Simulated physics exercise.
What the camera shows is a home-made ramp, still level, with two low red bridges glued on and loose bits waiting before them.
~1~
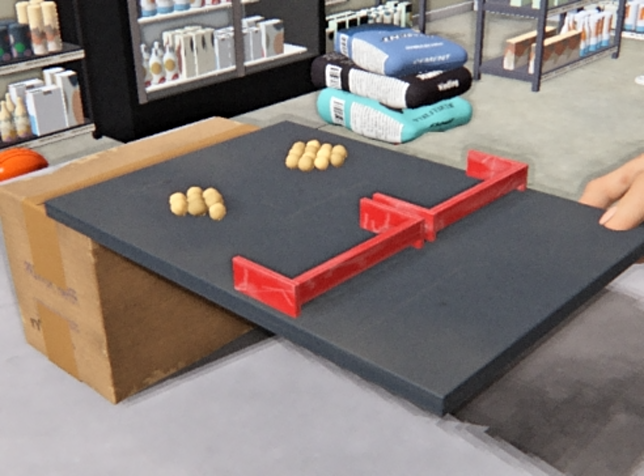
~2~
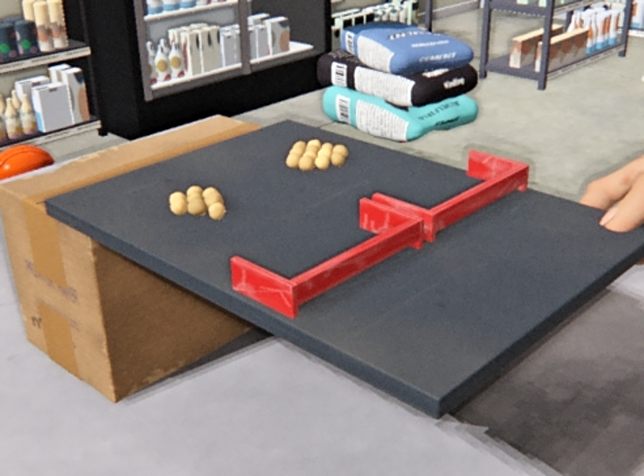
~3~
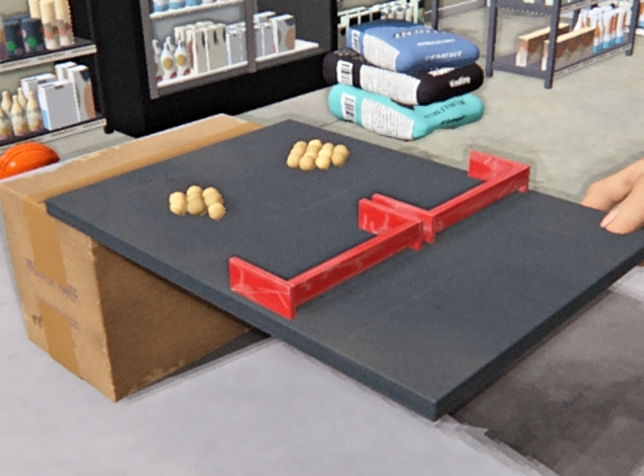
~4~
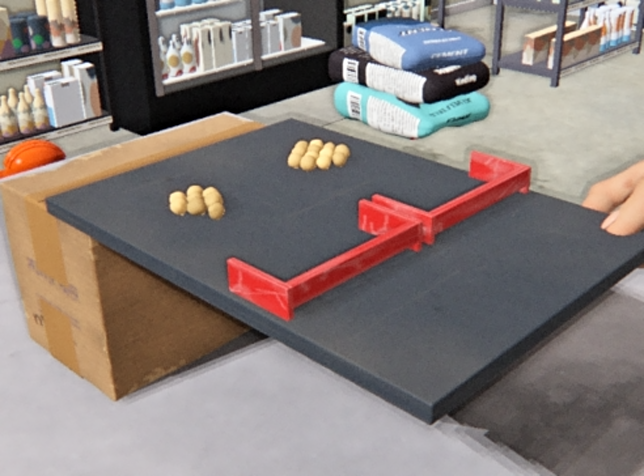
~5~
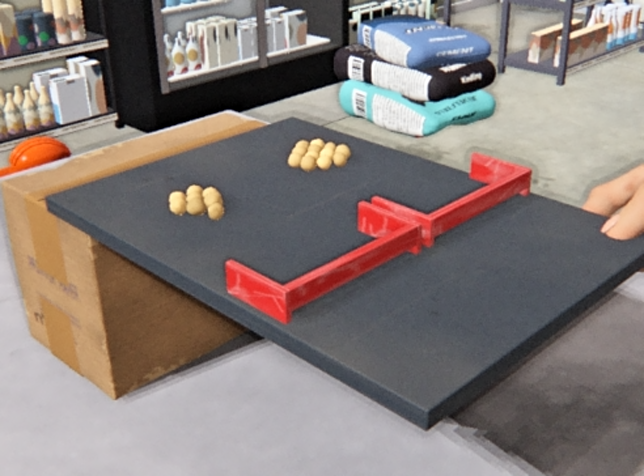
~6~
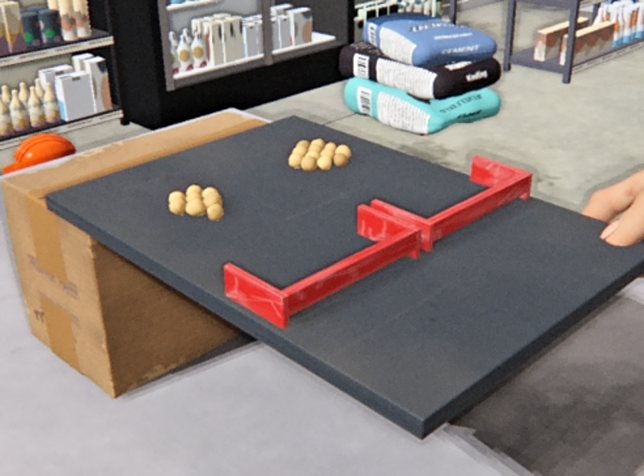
In a shop with stocked shelves and a stack of blue, black and teal bags behind, the view looks down at an angle on a dark grey board. Its left end rests on a brown cardboard box, with two clusters of small tan balls and two red gates on top, and fingers at the right edge. The camera drifts slightly, the board's near corner shifts barely, and the balls stay still.
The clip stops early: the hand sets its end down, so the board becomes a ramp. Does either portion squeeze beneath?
The nearer portion is going to get hung up, the farther portion is going to get hung up.
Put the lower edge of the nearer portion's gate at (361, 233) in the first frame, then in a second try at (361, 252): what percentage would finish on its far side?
Roughly 100 percent, then roughly 100 percent.
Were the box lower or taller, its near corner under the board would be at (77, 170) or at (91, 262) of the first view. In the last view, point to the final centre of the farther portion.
The middle should sit around (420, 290) in the first case and around (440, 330) in the second.
Then, 0.66 s after the last picture, board sloping at 12°; nearer portion where it was; farther portion where it was.
Then, 1.36 s after the last picture, board sloping at 24°; nearer portion has reached its gate; farther portion has reached its gate.
Then, 2.19 s after the last picture, board resting at 30°; nearer portion has reached its gate; farther portion has reached its gate.
At rest, board resting at 30°; nearer portion gathered behind its gate; farther portion gathered behind its gate.
